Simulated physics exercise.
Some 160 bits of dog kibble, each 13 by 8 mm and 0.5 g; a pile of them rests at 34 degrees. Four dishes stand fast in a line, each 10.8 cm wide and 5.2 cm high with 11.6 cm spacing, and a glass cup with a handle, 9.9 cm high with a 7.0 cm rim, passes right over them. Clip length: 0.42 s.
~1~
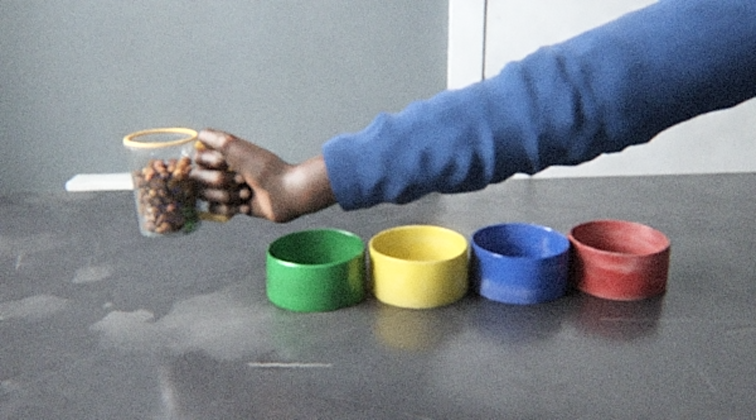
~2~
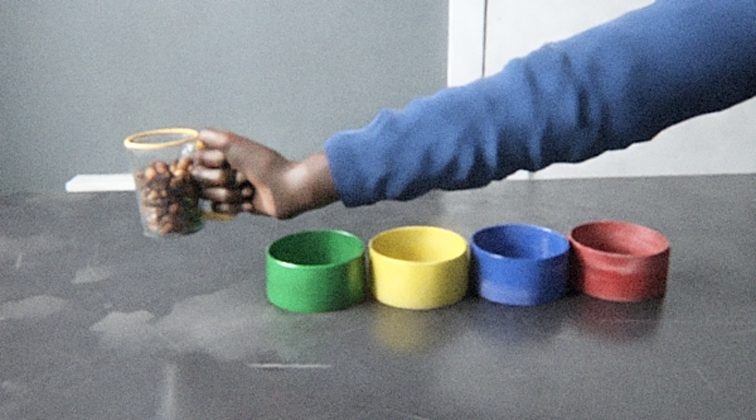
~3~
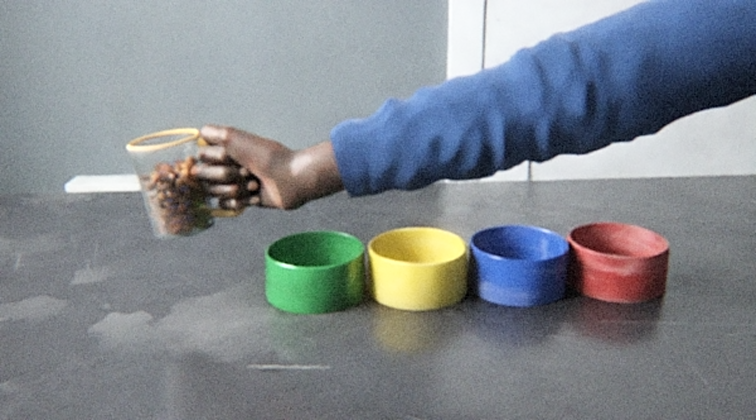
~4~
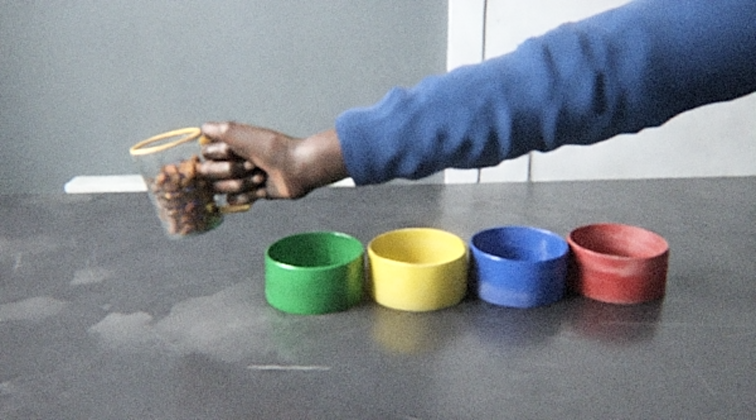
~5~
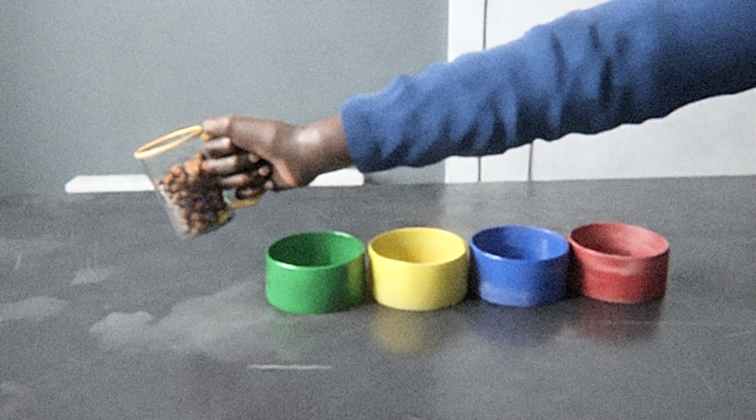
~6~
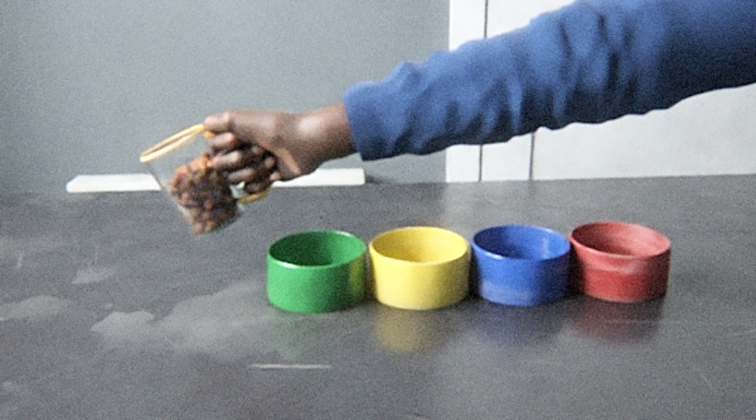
A hand at the end of a blue-sleeved arm reaching in from the right holds a clear cup with a yellowish rim, partly filled with brown pieces, above a dark tabletop seen from the side and slightly above. Four empty-looking dishes, green, yellow, blue and red from left to right, stand before a grey and white background. The hand moves the cup slightly rightward, gradually tilting it left, while the camera stays still.
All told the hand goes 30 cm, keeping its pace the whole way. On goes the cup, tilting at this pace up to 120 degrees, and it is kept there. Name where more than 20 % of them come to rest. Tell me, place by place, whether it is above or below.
Red: Below the mark; blue: Below the mark; green: Above the mark; yellow: Below the mark; counter: Above the mark.
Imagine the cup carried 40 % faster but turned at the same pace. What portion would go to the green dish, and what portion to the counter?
Then the green dish gets 90 and the counter 10.
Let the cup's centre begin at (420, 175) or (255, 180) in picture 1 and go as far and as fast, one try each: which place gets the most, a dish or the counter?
Blue, then green.
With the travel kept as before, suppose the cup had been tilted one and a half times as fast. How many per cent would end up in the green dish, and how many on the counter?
In that case you'd see green at 0 and the counter at 100.
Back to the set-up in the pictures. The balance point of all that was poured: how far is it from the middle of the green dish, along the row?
Around 4 cm away, toward the left-hand end.
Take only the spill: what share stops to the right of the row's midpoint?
Near 0 percent ends up there.
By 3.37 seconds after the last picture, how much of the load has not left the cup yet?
It comes out close to 0 per cent.
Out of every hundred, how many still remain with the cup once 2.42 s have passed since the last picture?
Roughly 0 percent.
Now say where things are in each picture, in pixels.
Cup at (167, 183), tilt 0 degrees, lip at (127, 139), moved 0.0 cm; middle of the pieces at (169, 191); green dish at (316, 247); yellow dish at (418, 244); blue dish at (519, 240); red dish at (619, 237), in the first frame.
Cup at (169, 184), tilt 2 degrees, lip at (128, 140), moved 0.3 cm; middle of the pieces at (172, 192), in the second frame.
Cup at (175, 185), tilt 7 degrees, lip at (130, 145), moved 0.9 cm; middle of the pieces at (179, 192), in the third frame.
Cup at (181, 185), tilt 13 degrees, lip at (134, 149), moved 1.7 cm; middle of the pieces at (186, 192), in the fourth frame.
Cup at (189, 184), tilt 19 degrees, lip at (138, 153), moved 2.4 cm; middle of the pieces at (194, 191), in the fifth frame.
Cup at (197, 184), tilt 24 degrees, lip at (143, 157), moved 3.1 cm; middle of the pieces at (203, 190); green dish at (316, 249); yellow dish at (419, 245); blue dish at (520, 242); red dish at (619, 239), in the sixth frame.
Then, 1.45 s after the last picture, tilt 119 degrees; cup holds 80 %, green 10 %.
Then, 2.42 s after the last picture, tilt 120 degrees; cup holds 0 %, green 70 %.
Then, 3.37 s after the last picture, tilt 120 degrees; cup holds 0 %, green 70 %.
In the end, red 0 %, blue 0 %, green 70 %, yellow 0 %, counter 30 %.
